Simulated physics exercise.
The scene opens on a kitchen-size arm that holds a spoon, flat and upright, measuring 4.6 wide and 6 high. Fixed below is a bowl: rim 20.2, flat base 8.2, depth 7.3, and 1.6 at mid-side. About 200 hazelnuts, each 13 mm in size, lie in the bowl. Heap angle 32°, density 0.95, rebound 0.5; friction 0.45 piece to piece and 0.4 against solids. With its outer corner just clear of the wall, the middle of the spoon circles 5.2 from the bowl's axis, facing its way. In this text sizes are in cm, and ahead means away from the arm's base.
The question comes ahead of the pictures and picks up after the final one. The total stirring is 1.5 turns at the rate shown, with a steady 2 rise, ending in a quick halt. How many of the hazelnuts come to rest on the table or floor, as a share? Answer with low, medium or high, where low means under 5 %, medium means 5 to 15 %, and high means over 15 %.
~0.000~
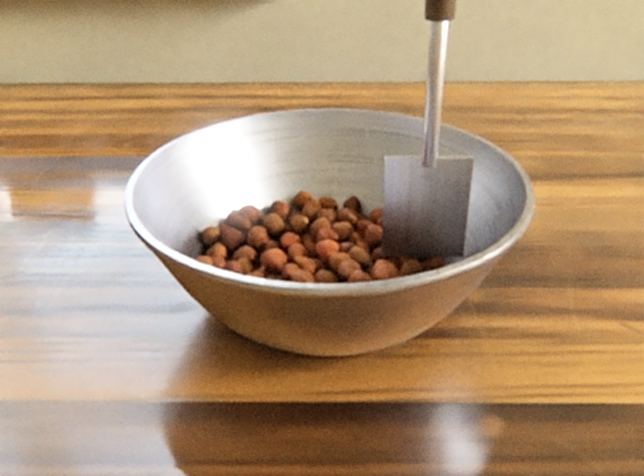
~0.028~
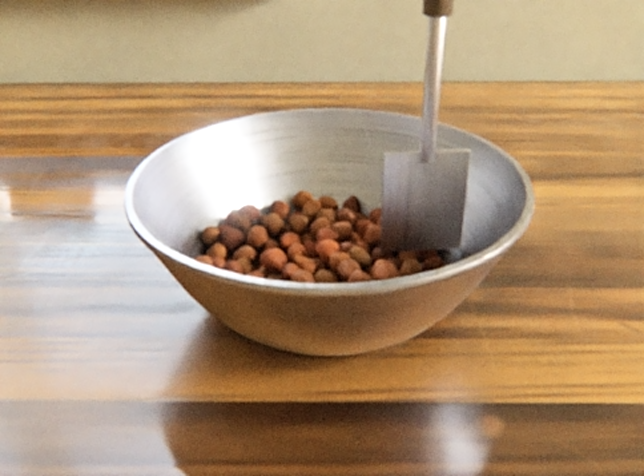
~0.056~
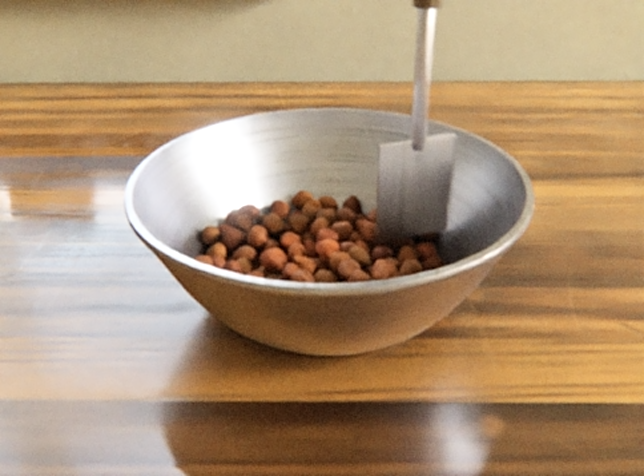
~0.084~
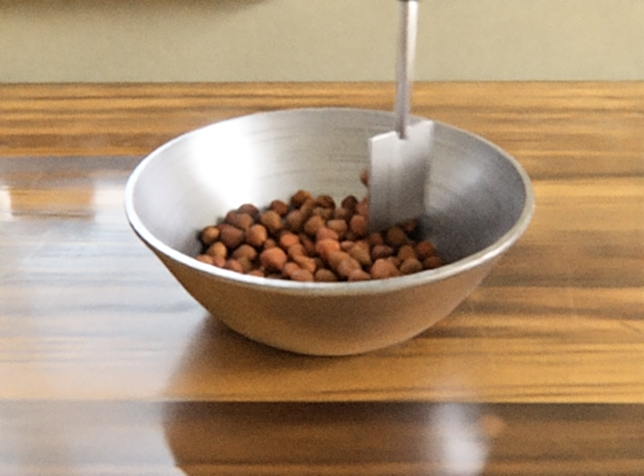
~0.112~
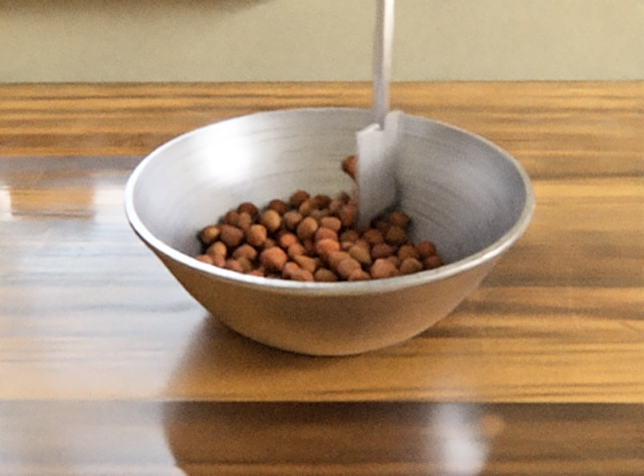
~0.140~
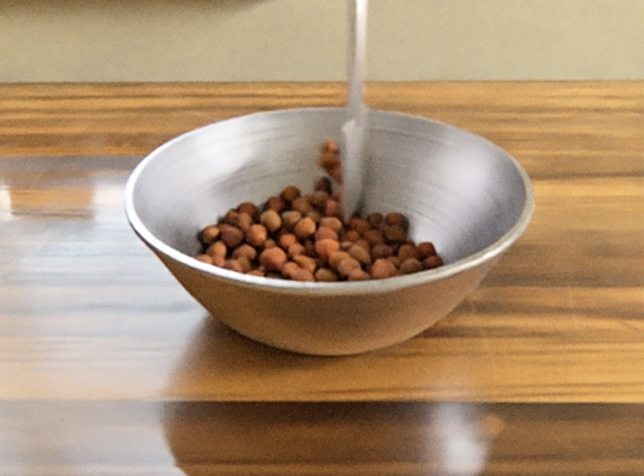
Low.
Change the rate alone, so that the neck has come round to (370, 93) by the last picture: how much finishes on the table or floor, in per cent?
Something like 0 percent, roughly.
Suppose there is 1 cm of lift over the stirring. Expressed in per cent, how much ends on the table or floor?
That works out to some 0 per cent.
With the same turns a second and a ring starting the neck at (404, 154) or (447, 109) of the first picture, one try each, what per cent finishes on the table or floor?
I'd guess some 0 and 0 percent.
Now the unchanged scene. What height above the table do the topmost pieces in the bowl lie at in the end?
Around 4.5 cm above the table.
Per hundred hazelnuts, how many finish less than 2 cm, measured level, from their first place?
Estimate: 55 per cent.
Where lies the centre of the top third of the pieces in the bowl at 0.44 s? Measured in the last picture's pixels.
Around pixel (323, 298).
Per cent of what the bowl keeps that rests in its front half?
I'd put it near 50 per cent.
After 0.44 s, 255° round, highest piece 6 above the table; 194 in the bowl, 1 on the table or floor.
After 0.73 s, 77° round, highest piece 7 above the table; 193 in the bowl, 2 on the table or floor.
After 1.08 s, 180° round, highest piece 4 above the table; 193 in the bowl, 2 on the table or floor.
After 1.78 s, 180° round, highest piece 4 above the table; 193 in the bowl, 2 on the table or floor.
In the end, 193 in the bowl, 2 on the table or floor. That is 1 % on the table or floor.
